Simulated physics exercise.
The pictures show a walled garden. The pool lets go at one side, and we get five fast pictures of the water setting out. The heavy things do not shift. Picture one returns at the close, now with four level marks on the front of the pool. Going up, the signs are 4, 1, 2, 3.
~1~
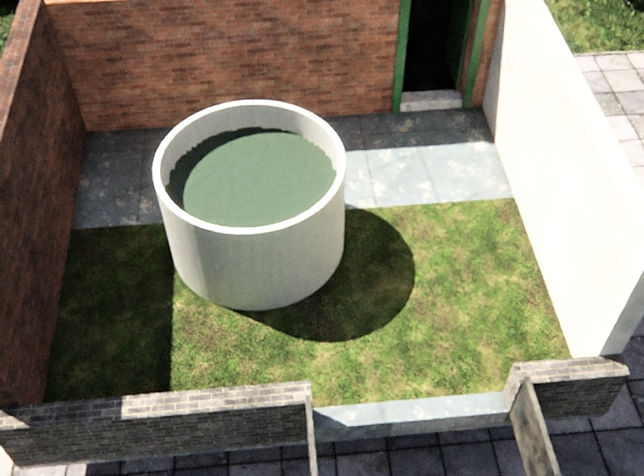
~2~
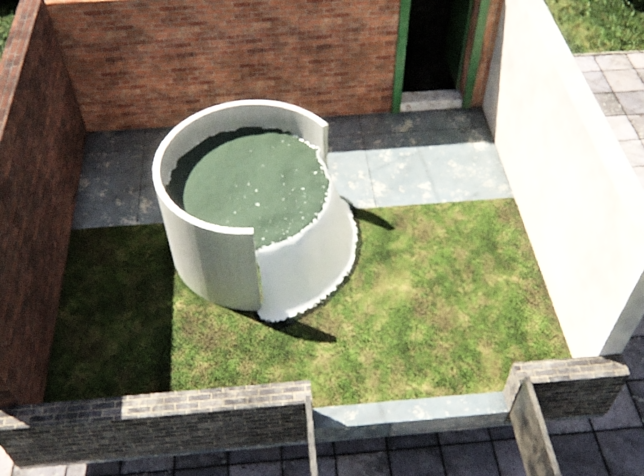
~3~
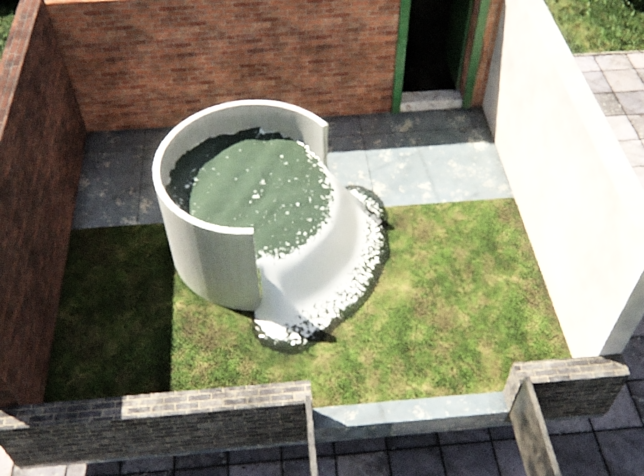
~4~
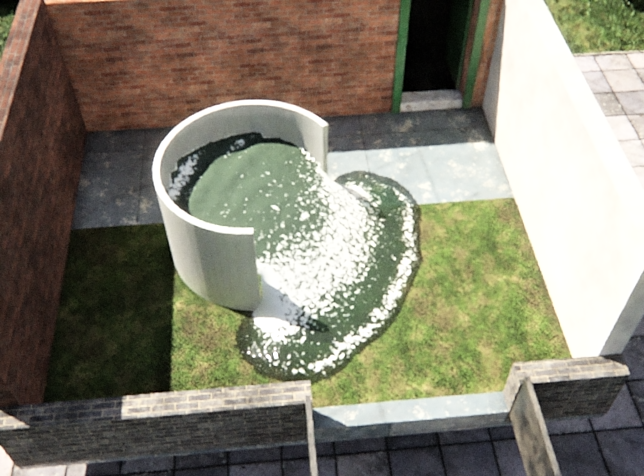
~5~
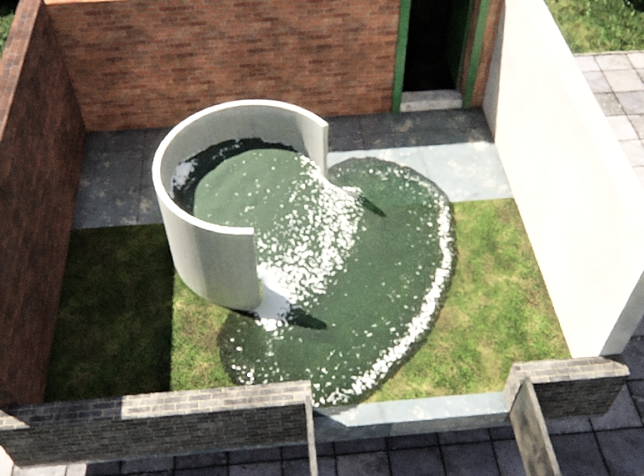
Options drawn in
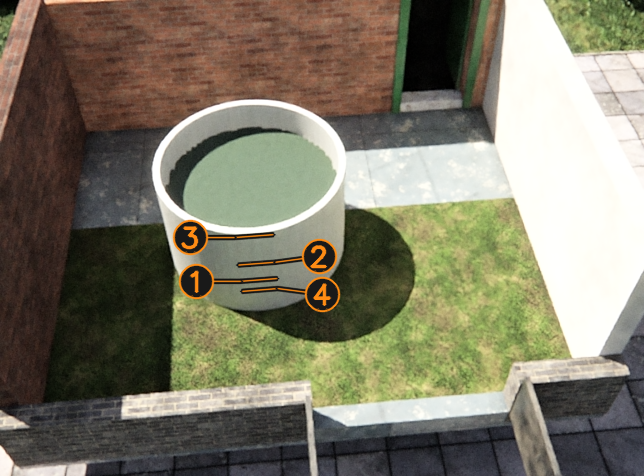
Green water pours from the opened side of a round white pool and spreads across grass.
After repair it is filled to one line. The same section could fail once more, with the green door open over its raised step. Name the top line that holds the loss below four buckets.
It is 2.
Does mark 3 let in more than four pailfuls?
Yes.
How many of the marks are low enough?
Three of the four.
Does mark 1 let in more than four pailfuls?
No.
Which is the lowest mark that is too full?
That would be 3.
In orange, 1 at (258, 279); 2 at (257, 263); 3 at (253, 236); 4 at (260, 289); from the bottom up 4, 1, 2, 3.
With 1, nothing gets over.
With 2, a splash gets over, under a bucket.
With 3, about 8 bucketfuls get in.
With 4, nothing gets over.
